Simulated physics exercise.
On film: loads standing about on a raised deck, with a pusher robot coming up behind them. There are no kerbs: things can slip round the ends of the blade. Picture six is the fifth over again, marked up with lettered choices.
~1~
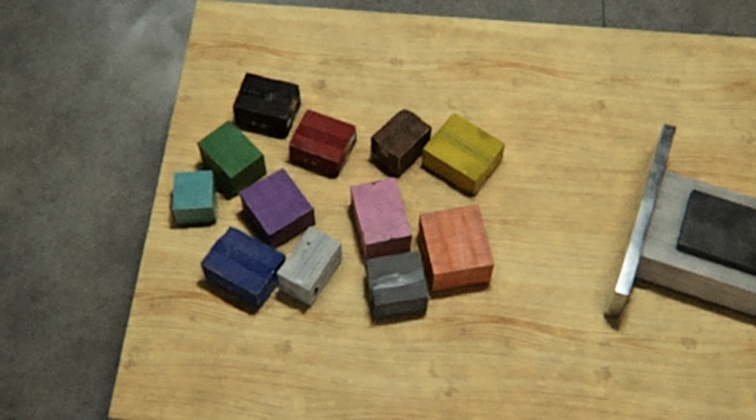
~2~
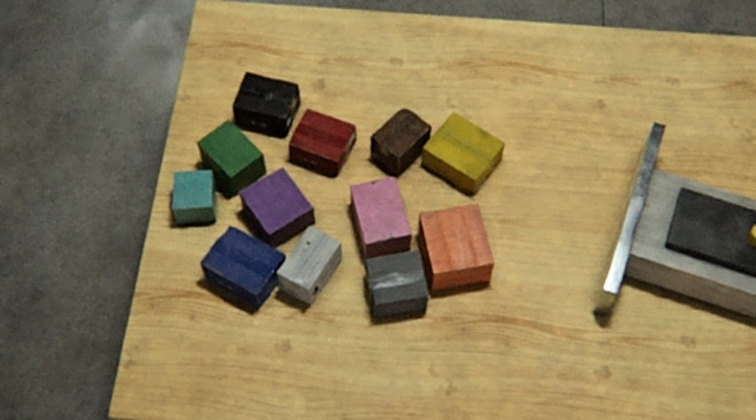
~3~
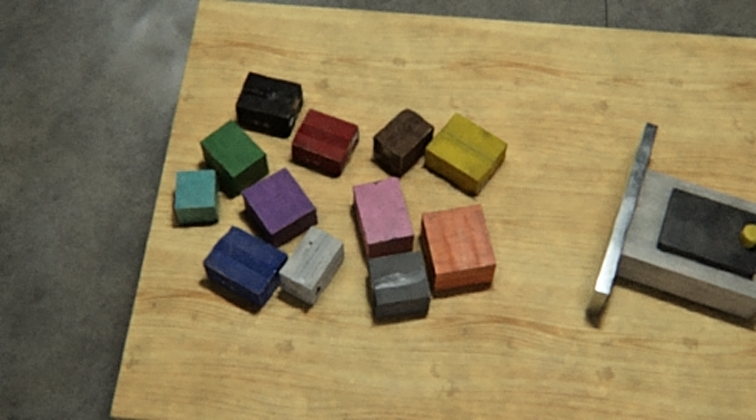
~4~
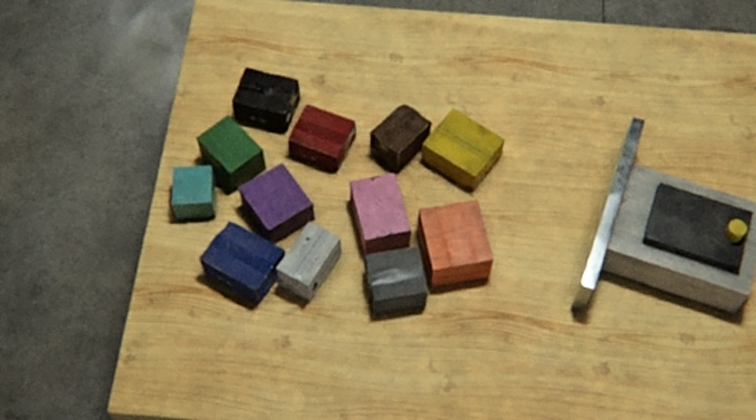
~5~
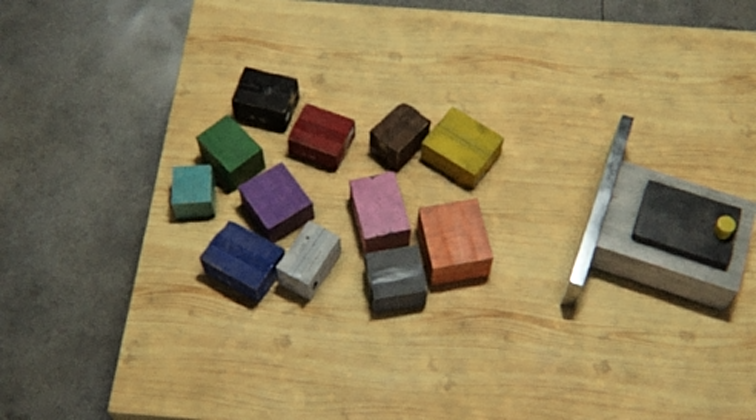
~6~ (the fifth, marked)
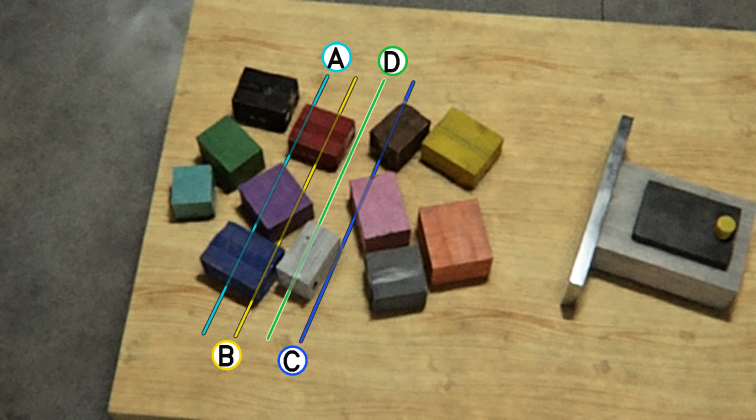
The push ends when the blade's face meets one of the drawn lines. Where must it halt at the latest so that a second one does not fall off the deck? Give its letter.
It can go as far as D.
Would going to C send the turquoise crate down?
No.
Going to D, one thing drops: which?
The turquoise crate.
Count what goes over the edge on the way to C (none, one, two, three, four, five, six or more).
The count is none.
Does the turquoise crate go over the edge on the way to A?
Yes.
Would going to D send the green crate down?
By then, no.
On the marked copy, A at (269, 196); B at (299, 199); C at (361, 203); D at (330, 201).
Taking D. A third of the way, robot (581, 213); grey box (388, 280); orange crate (442, 235).
Two thirds of the way, robot (482, 205); black box (253, 94); purple crate (248, 200).
When it is over, robot (406, 200); turquoise crate over the edge; green crate (170, 138); one fallen.
As for the rest, A drops four; B drops three; C is within the limit but short.
